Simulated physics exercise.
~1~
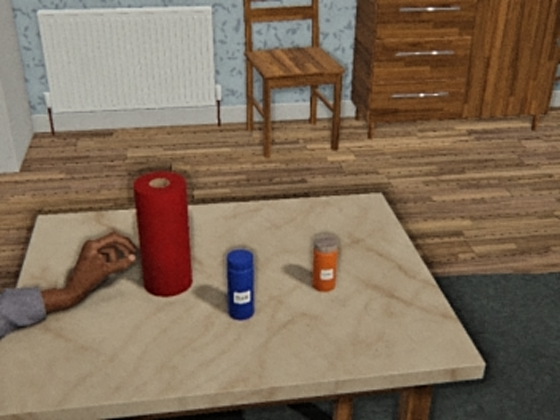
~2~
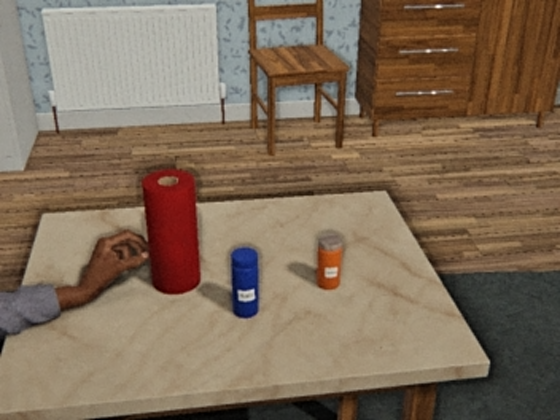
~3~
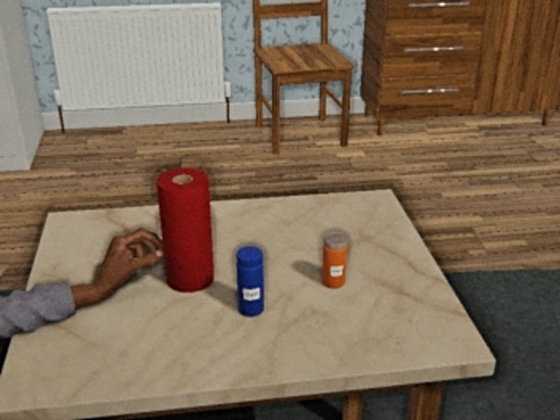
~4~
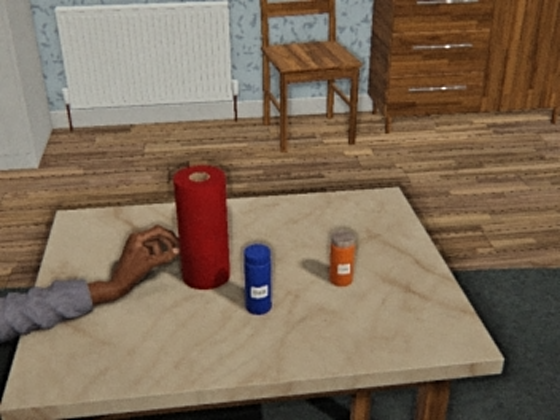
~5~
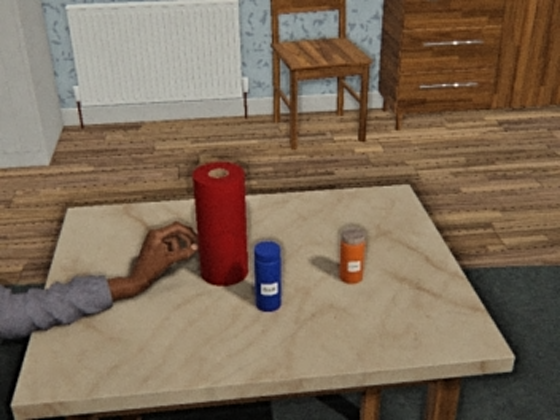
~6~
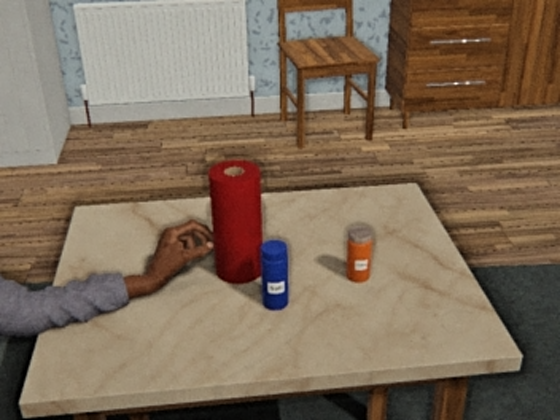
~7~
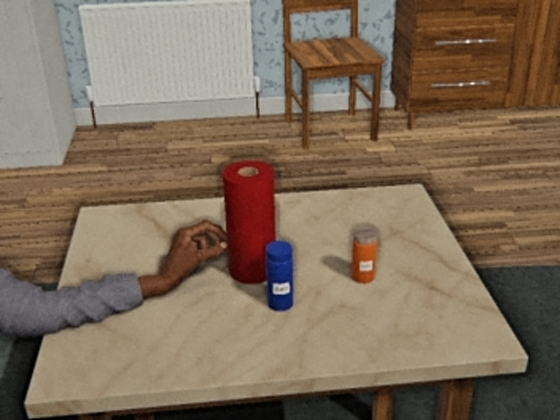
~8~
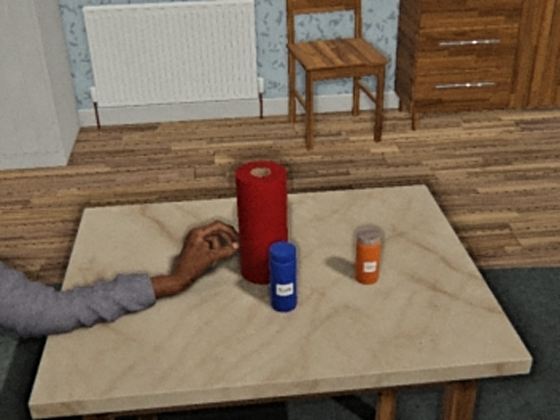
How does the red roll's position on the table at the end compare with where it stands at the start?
At the start the red roll stands to the left of the blue shaker with a clear gap between them. By the end it is farther right, just behind the blue shaker and partly hidden by it.
